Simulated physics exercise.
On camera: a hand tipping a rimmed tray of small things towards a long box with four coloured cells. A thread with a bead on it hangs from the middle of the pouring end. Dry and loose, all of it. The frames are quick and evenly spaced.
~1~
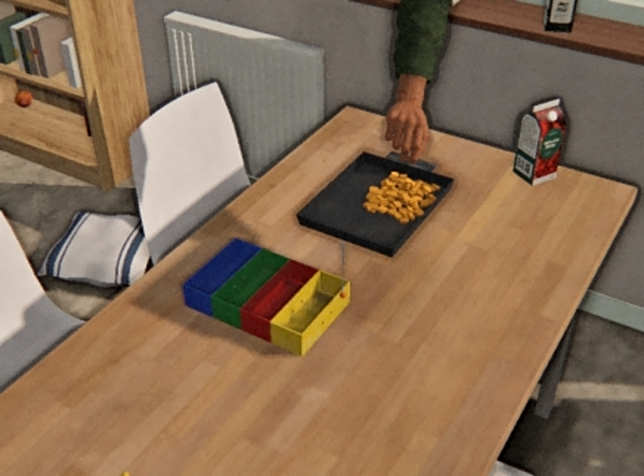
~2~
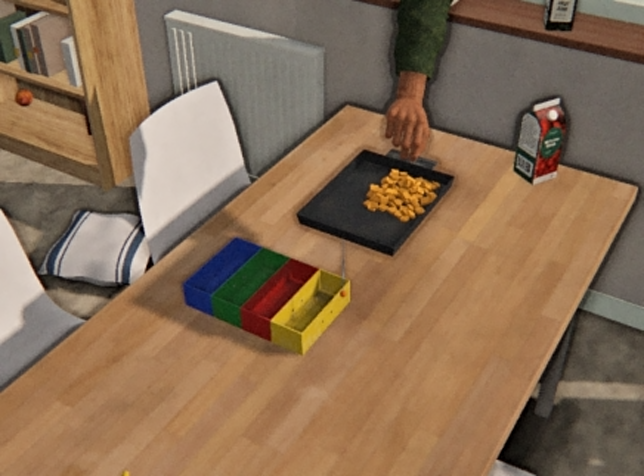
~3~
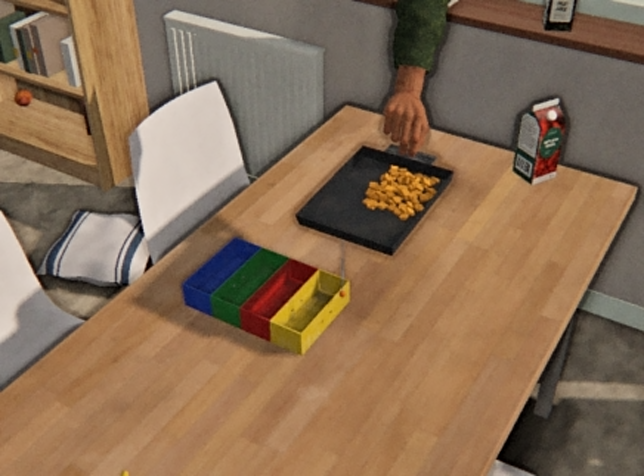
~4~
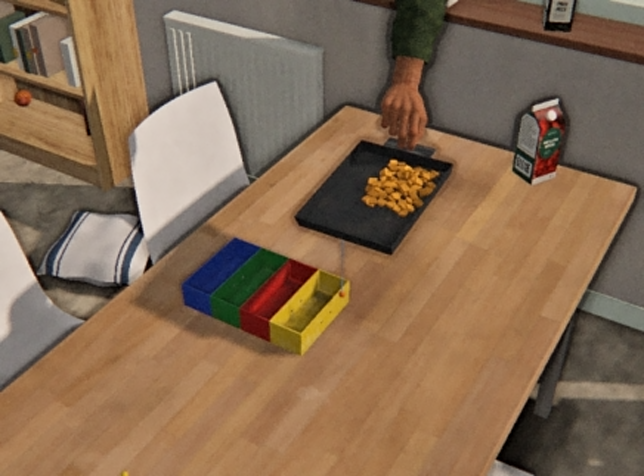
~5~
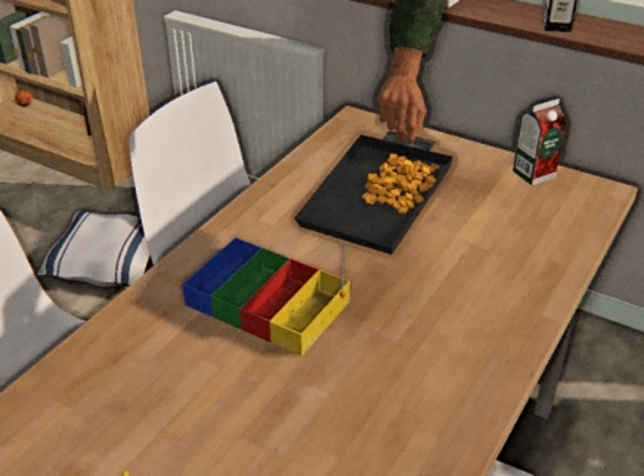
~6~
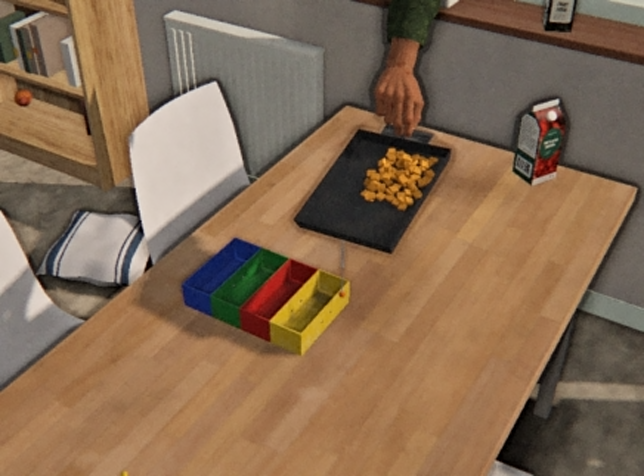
We see a hand holding a dark rimmed tray of small orange-brown pieces above a wooden table, near a box with blue, green, red and yellow cells. The hand gradually tilts the tray slightly, its left corner dipping lowest.
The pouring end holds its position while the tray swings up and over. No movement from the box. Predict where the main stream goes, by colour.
I would say into the yellow one.
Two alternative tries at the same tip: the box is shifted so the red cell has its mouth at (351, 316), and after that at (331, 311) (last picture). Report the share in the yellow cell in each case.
Approximately 0 percent, followed by approximately 0 percent.
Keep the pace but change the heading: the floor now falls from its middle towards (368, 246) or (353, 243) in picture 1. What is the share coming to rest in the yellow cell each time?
0 %, give or take, and then 0 %.
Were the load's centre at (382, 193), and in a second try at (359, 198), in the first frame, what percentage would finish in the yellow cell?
Near 50 and 50 percent respectively.
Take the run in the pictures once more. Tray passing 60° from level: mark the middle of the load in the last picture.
The middle of the pieces shows up near (326, 228).
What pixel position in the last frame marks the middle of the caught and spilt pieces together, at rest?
Roughly at pixel (298, 325).
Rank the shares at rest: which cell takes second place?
Ranked second: Red.
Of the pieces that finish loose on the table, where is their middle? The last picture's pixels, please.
Centre, final frame: Roughly (334, 351).
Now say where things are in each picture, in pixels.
The first frame shows corners of the pouring end near (299, 214) and (393, 247), level; middle of the load near (402, 198), small crackers; bead on its thread near (343, 295); blue cell near (198, 299); green cell near (226, 311); red cell near (256, 324); yellow cell near (287, 337).
The second frame shows corners of the pouring end near (300, 213) and (393, 246), level; middle of the load near (402, 196).
The third frame shows corners of the pouring end near (298, 214) and (392, 246), tipped barely, lowest at the left corner; middle of the load near (401, 193).
The fourth frame shows corners of the pouring end near (298, 216) and (391, 245), tipped a little, lowest at the left corner; middle of the load near (401, 188).
The fifth frame shows corners of the pouring end near (298, 217) and (390, 245), tipped a little, lowest at the left corner; middle of the load near (401, 183).
The sixth frame shows corners of the pouring end near (297, 218) and (389, 245), tipped clearly, lowest at the left corner; middle of the load near (400, 179); blue cell near (197, 298); green cell near (226, 310); red cell near (255, 323); yellow cell near (286, 336).
Shortly afterwards, tray tipped steeply; the bulk on the tray; a little falling or outside the box.
Next, tray tipped right over; near two thirds on the tray; a little in the yellow cell; a little in the red cell; only a few in the green cell; a little falling or outside the box.
Some moments later, tray tipped past a quarter turn; near half in the yellow cell; near a quarter in the red cell; only a few in the green cell; a little falling or outside the box.
In the end, tray tipped past a quarter turn; near half in the yellow cell; near a quarter in the red cell; only a few in the green cell; none at all in the blue cell; a little outside the box.
